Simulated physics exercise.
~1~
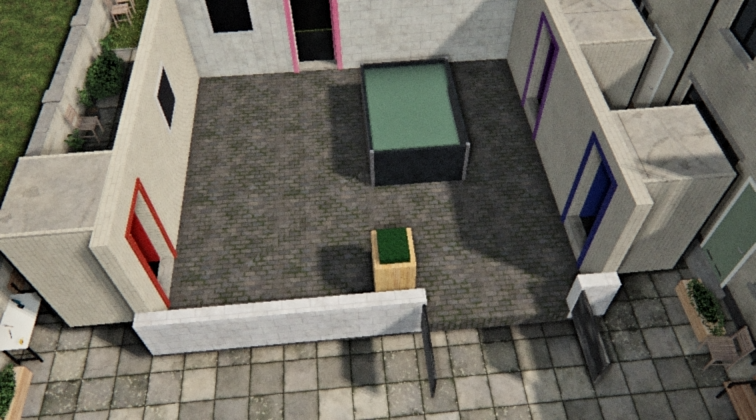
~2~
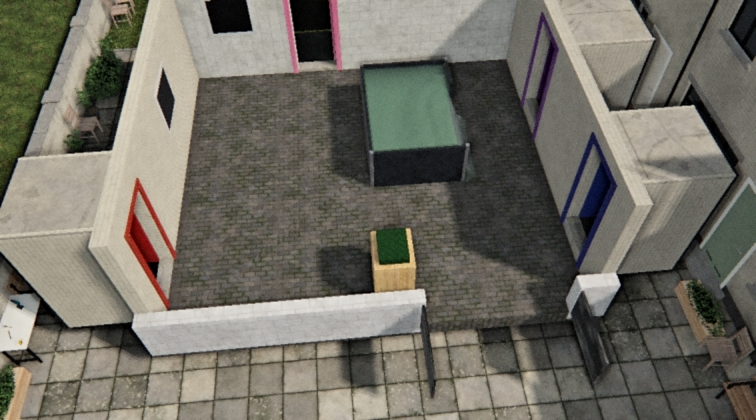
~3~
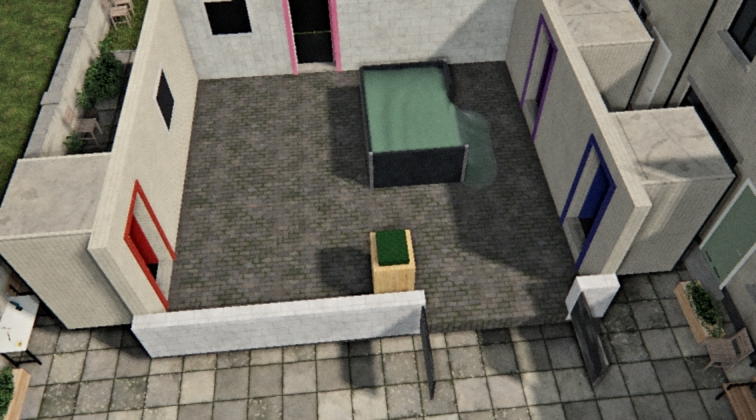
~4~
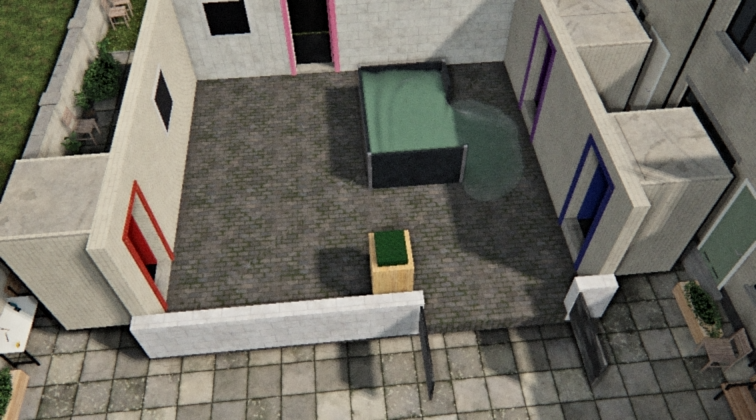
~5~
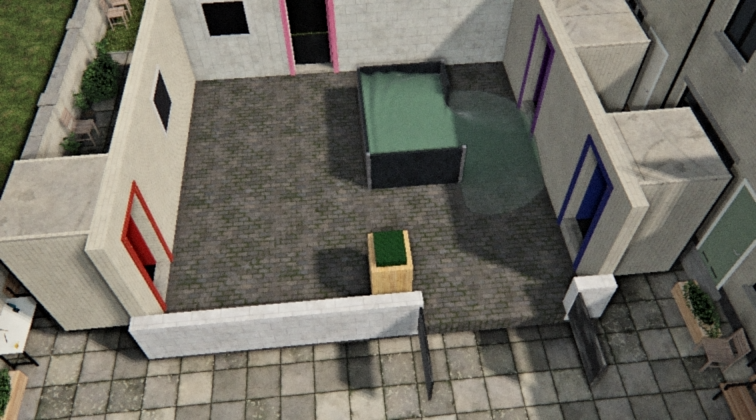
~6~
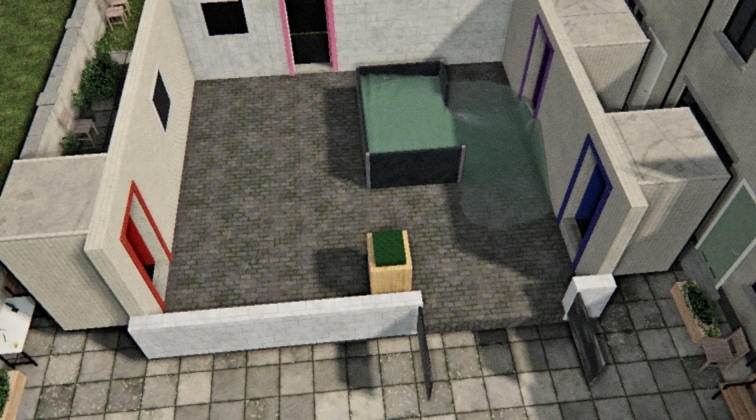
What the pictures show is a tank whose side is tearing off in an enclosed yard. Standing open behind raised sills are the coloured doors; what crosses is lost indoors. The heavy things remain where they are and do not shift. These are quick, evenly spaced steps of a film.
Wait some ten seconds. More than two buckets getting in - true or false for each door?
Pink door: False; red door: False; blue door: False; purple door: True.
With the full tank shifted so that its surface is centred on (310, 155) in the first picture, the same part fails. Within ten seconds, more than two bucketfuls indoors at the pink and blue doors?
Pink door stays within it, blue door exceeds it.
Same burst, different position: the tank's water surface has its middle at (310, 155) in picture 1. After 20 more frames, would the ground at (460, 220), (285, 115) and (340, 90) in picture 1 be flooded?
Soaked, parched, parched.
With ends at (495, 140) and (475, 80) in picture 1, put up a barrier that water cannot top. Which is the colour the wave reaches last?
It is the red-painted one.
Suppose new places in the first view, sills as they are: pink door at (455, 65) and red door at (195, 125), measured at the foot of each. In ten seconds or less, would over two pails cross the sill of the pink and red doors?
Well, the pink one crosses the threshold, and the red one crosses the threshold.
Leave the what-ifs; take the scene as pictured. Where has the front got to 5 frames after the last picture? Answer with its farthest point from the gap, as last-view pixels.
Front's tip: Near (582, 299).
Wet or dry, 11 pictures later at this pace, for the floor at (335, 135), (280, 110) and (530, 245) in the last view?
As listed, the points end up high and dry, high and dry and soaked.
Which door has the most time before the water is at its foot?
I'd go with the one in red.
A moment on, water covers 20 % of the floor; the pink door not reached, the red door not reached, the blue door wet at the sill, nothing in, the purple door far over two buckets in.
Next, water covers 25 % of the floor; the pink door not reached, the red door not reached, the blue door wet at the sill, nothing in, the purple door far over two buckets in.
Then, water covers 40 % of the floor; the pink door wet at the sill, nothing in, the red door not reached, the blue door wet at the sill, nothing in, the purple door far over two buckets in.
Later, water covers 60 % of the floor; the pink door wet at the sill, nothing in, the red door not reached, the blue door wet at the sill, nothing in, the purple door far over two buckets in.
In the end, water covers 90 % of the floor; the pink door wet at the sill, nothing in, the red door wet at the sill, nothing in, the blue door wet at the sill, nothing in, the purple door far over two buckets in.
